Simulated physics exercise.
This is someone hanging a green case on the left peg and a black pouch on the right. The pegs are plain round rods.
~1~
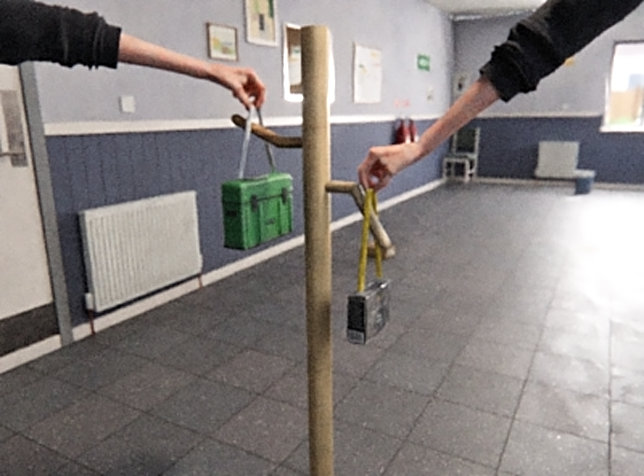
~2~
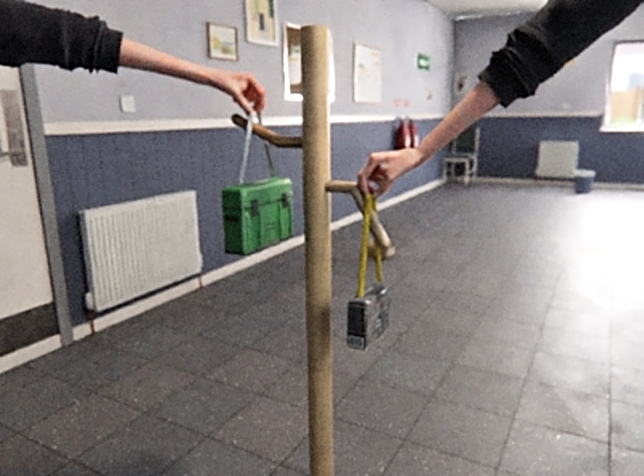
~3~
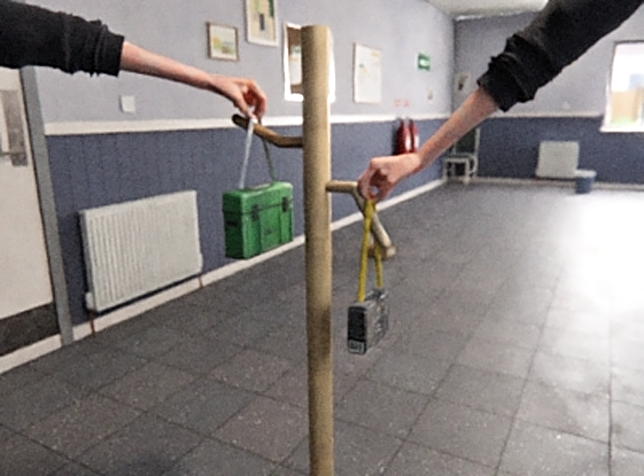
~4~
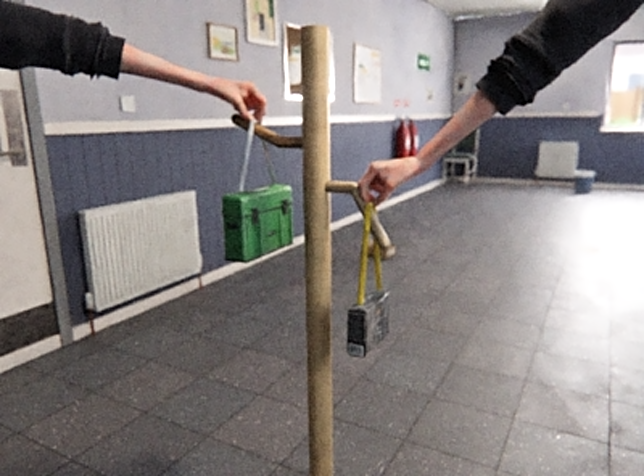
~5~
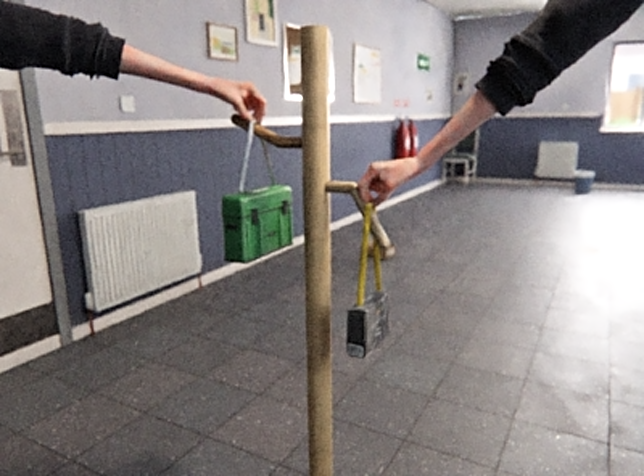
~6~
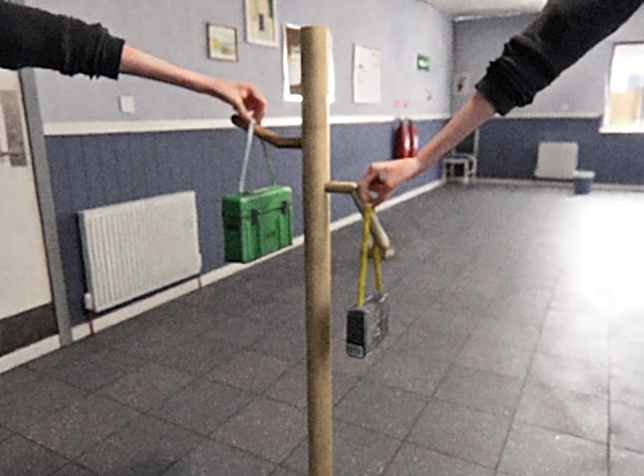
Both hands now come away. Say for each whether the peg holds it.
In the end the green case holds on; the black pouch comes down.
Then, 0.42 s later than the last view, green case hanging from its loop near (264, 227); black pouch on the floor.
Then, 0.74 s later than the last view, green case hanging from its loop near (272, 229); black pouch on the floor.
Finally, green case hanging from its loop near (274, 232); black pouch on the floor. The green case remains on its peg and the black pouch slips off its peg.
